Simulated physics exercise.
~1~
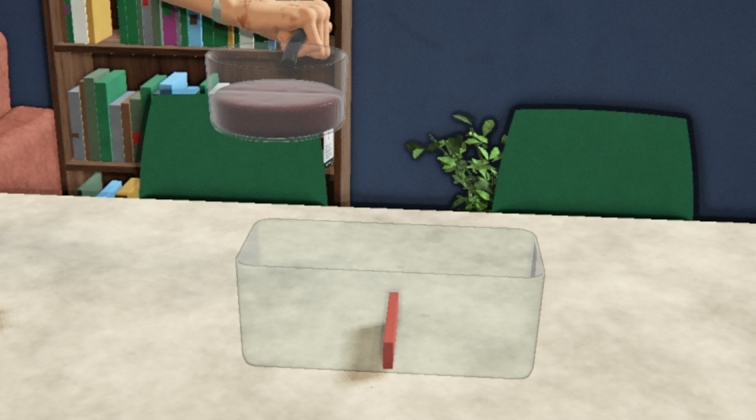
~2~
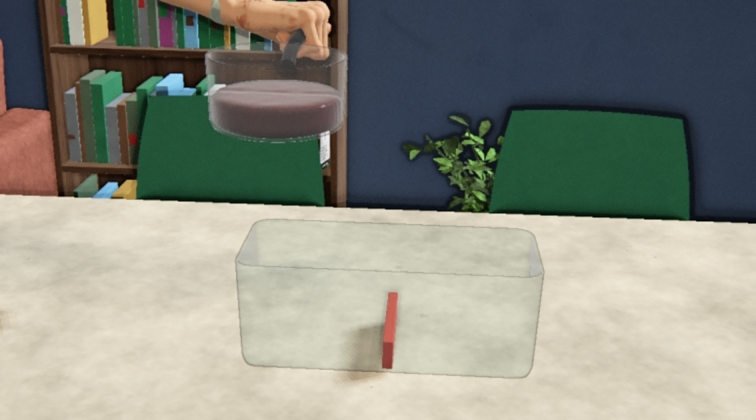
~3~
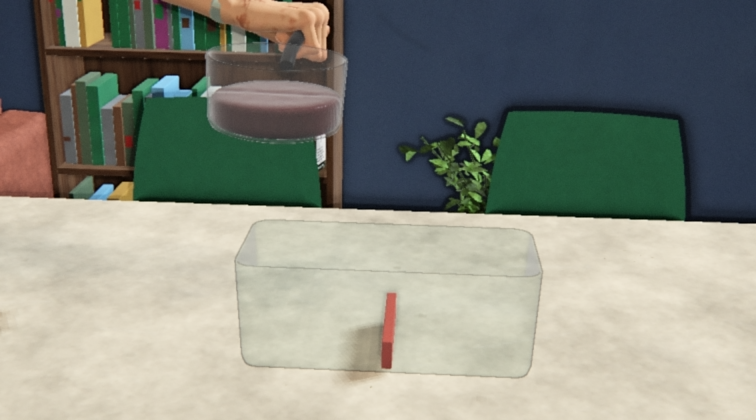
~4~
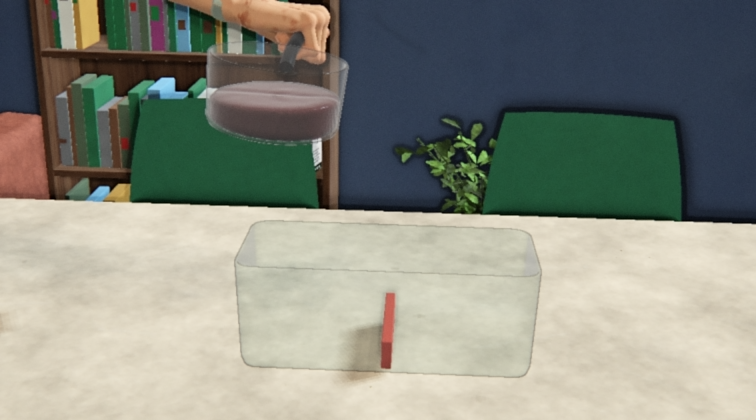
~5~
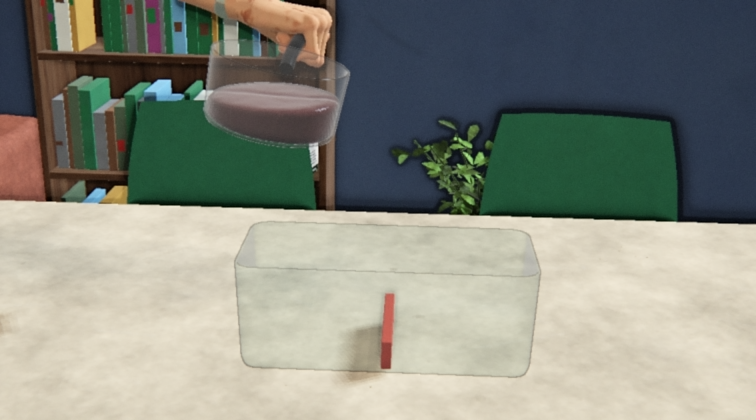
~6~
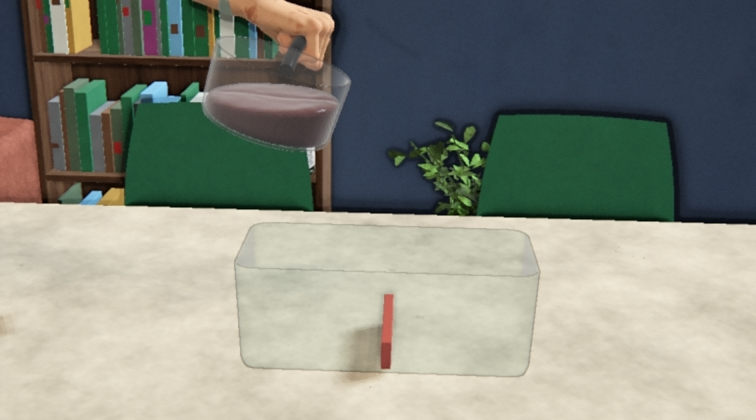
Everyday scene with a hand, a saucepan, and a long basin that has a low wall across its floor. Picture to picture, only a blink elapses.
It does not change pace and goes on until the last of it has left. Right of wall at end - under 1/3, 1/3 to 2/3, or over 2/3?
Middle band.
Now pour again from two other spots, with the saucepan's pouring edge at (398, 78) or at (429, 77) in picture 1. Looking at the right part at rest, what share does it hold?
In order: Close to 90 and 90 percent.
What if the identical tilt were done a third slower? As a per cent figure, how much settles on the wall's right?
I'd say roughly 55 in every hundred ends up there.
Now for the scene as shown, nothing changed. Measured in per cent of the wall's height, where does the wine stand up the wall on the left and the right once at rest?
Left: About 40; right: About 30.
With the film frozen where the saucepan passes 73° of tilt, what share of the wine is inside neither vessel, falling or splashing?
35 in a hundred.
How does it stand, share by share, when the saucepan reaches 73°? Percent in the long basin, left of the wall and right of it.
Left 0 %, right 0 %.
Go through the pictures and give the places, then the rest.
In the first frame, it leans 0°; its right rim is at (346, 59); the wine meets the walls at (215, 91) and (343, 95); the long basin's rim runs from (246, 242) to (539, 254); the wall's top is at (391, 317).
In the second frame, it leans 1°; its right rim is at (346, 60); the wine meets the walls at (214, 91) and (342, 96).
In the third frame, it leans 3°; its right rim is at (346, 64); the wine meets the walls at (213, 92) and (340, 97).
In the fourth frame, it leans 6°; its right rim is at (347, 69); the wine meets the walls at (212, 92) and (340, 98).
In the fifth frame, it leans 11°; its right rim is at (348, 76); the wine meets the walls at (211, 92) and (339, 99).
In the sixth frame, it leans 17°; its right rim is at (349, 84); the wine meets the walls at (209, 92) and (340, 101).
A moment on, the saucepan is tipped part way and 64 per cent is still to pour, 1 is left of the wall and 0 right of it.
Next, the saucepan is tipped on its side and 19 per cent is still to pour, 22 is left of the wall and 40 right of it.
Then the saucepan is tipped on its side and 3 per cent is still to pour, 50 is left of the wall and 42 right of it.
Later the saucepan is tipped on its side and 0 per cent is still to pour, 55 is left of the wall and 42 right of it.
Finally, 56 per cent lies left of the wall, 42 right of it and 2 outside.
